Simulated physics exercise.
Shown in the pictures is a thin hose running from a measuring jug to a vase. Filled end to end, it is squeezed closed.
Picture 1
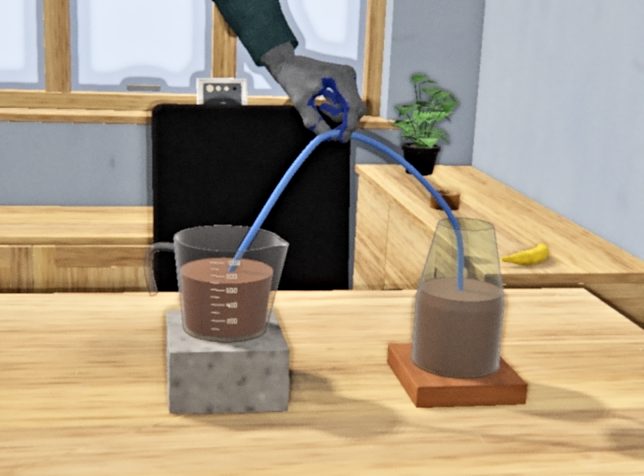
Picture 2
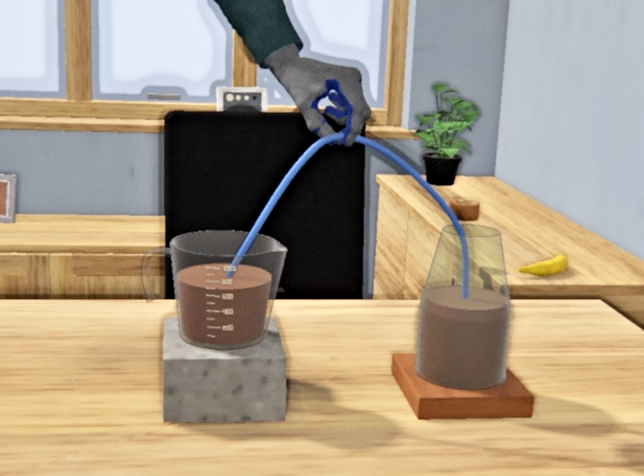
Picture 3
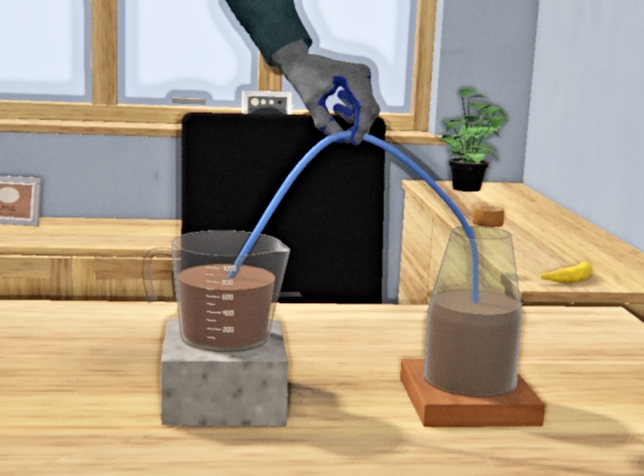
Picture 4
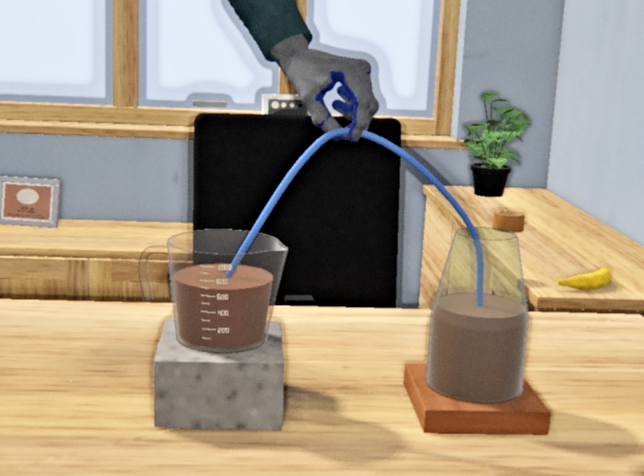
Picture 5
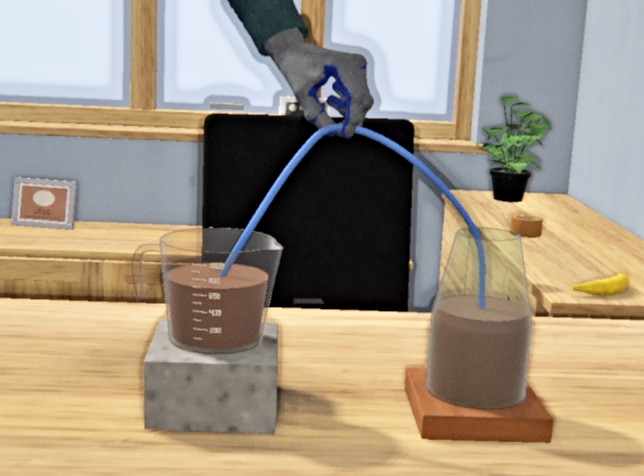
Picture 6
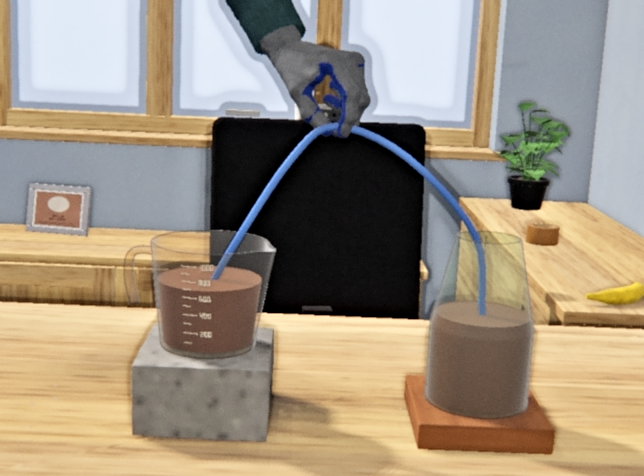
A grey-gloved hand in a dark green sleeve pinches a blue hose above a pale wooden table, seen from the front in a room with windows and a black panel behind. The hose arches from a clear jug of brown liquid on a grey block at left to a yellowish glass vessel of duller brown liquid on a reddish wooden block at right. The hand keeps its grip and the liquids stay level while the camera drifts, shifting the background rightward.
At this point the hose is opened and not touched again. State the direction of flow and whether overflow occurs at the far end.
Answer. It flows: Towards the right; one that fills: No overflow occurs.
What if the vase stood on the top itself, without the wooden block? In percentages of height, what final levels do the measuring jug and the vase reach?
Once things settle, the first sits at 40 percent and the second at 70 percent.
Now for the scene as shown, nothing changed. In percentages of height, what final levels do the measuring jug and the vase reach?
Roughly 50 % and 60 %.
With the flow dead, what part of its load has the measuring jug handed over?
Around 20 %.
Next, the measuring jug is about half full; the vase is about half full.
After that, the measuring jug is about half full; the vase is about two thirds full.
Finally, the measuring jug is about half full; the vase is about two thirds full; the two surfaces are level.
